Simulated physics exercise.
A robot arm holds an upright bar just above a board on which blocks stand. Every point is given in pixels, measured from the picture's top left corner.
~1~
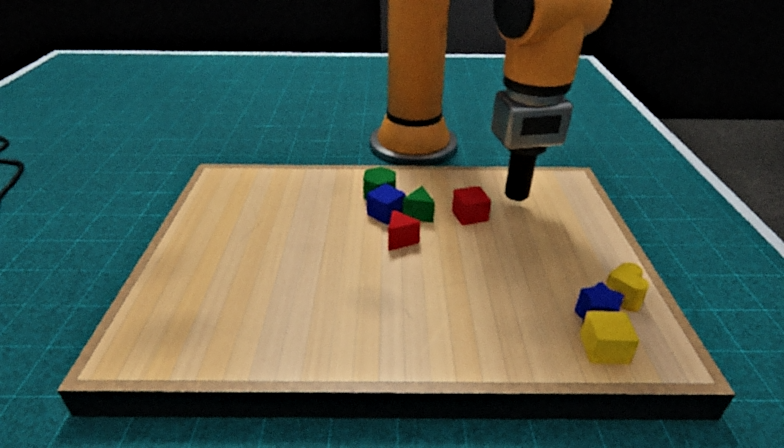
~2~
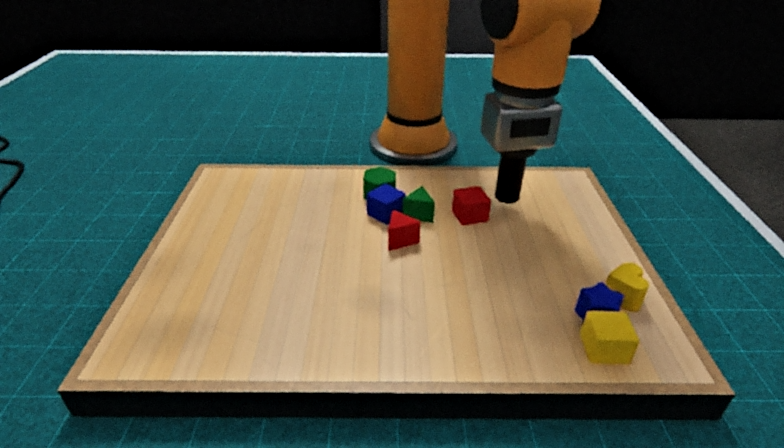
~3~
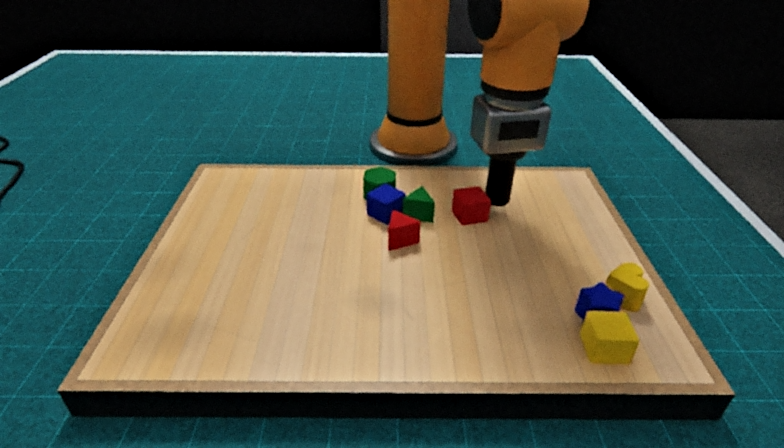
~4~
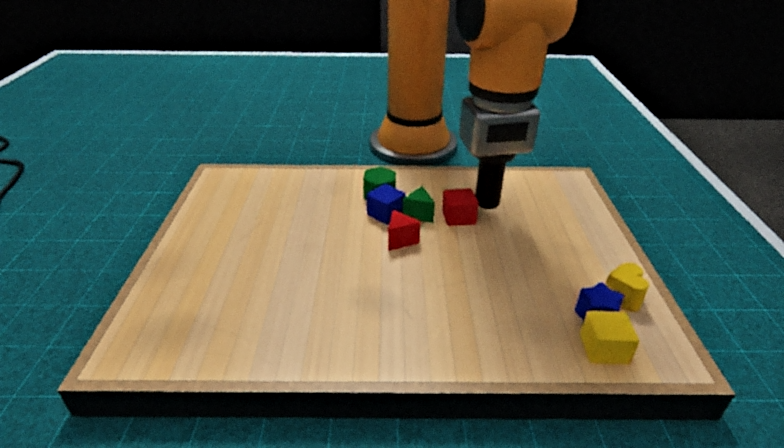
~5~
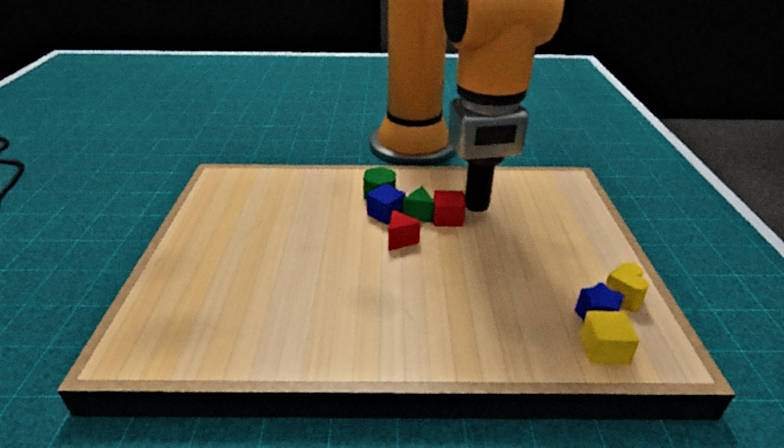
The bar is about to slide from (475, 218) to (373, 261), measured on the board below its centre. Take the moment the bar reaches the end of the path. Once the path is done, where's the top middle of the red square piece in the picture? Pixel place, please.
The top centre is at (372, 218).
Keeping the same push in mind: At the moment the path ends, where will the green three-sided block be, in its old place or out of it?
By then it is displaced.
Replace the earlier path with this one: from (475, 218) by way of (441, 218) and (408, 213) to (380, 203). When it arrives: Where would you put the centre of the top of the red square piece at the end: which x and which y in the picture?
I'd place it at (387, 204), taking the centre of its top.
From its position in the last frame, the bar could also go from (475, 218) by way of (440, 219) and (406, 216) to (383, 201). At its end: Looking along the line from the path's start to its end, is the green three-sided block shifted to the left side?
In short: Yes.
The first path, step by step. One third of the way, bar at (444, 219); blue square piece at (379, 192), turned 25° clockwise; red three-sided block at (394, 222); green three-sided block at (391, 204), turned 25° clockwise; red square piece at (416, 210).
Two thirds of the way, bar at (410, 233); blue square piece at (376, 192), turned 40° clockwise; red three-sided block at (378, 233); green three-sided block at (364, 206), turned 50° clockwise; red square piece at (383, 216), turned 30° clockwise.
At the end, bar at (373, 248); blue square piece at (376, 192), turned 40° clockwise; red three-sided block at (347, 244), turned 35° clockwise; green three-sided block at (359, 205), turned 70° clockwise; red square piece at (372, 218), turned 50° clockwise.
